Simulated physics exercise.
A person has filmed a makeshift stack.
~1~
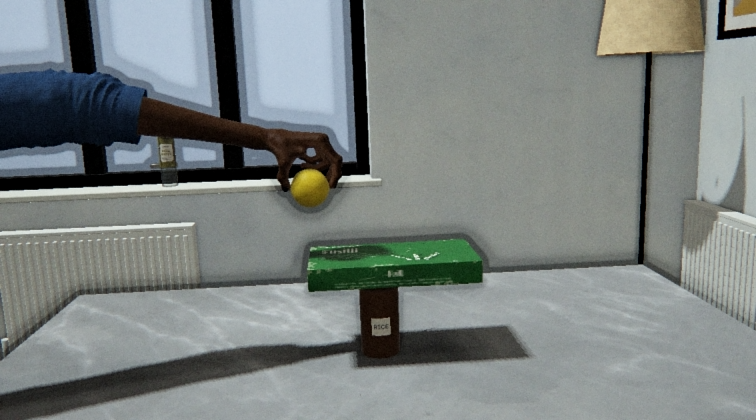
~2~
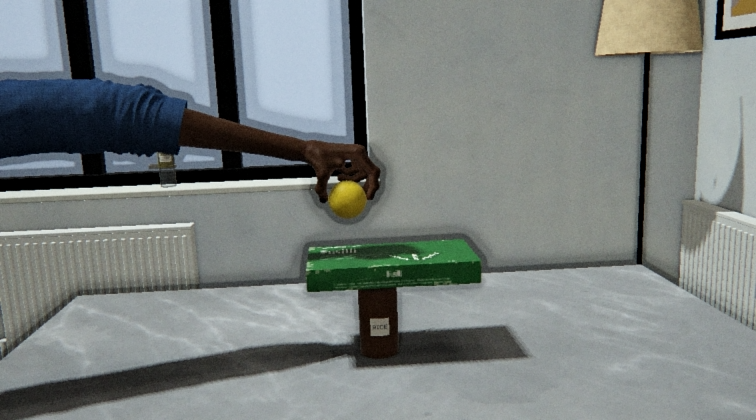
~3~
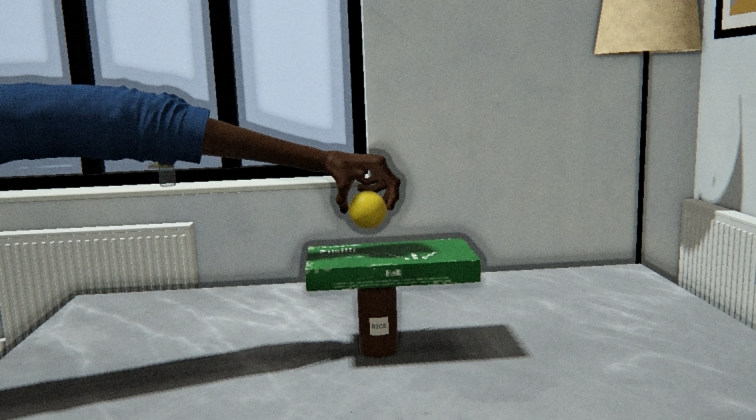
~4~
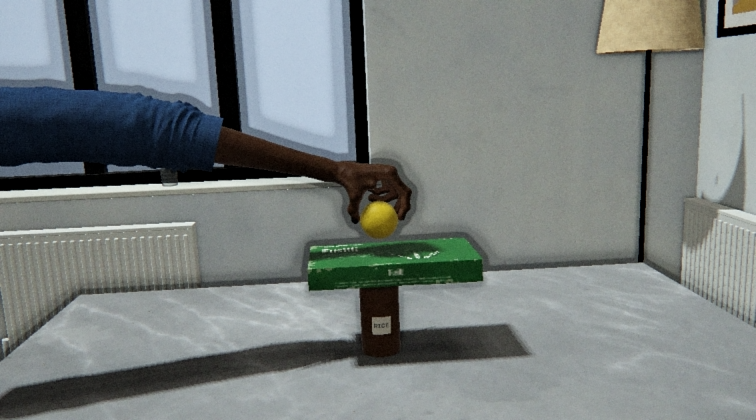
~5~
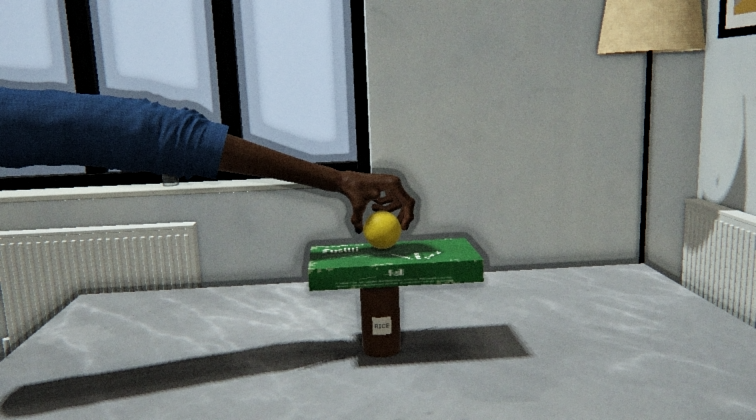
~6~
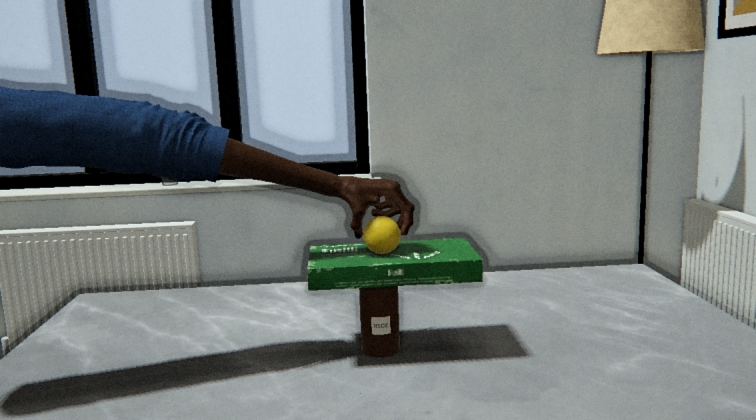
On a grey table, a hand lowers a yellow lemon rightward onto a green packet.
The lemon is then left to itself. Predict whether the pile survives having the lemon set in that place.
Stays put.
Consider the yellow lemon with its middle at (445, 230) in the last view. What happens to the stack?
What happens next is that it goes down.
Then, 0.20 s later than the last frame, all is still.
Then, 0.40 s later than the last frame, yellow lemon resting near (383, 235).
When it is over, all 3 as before. End places, in pixels of the last picture, yellow lemon near (383, 235). The stack keeps its balance.
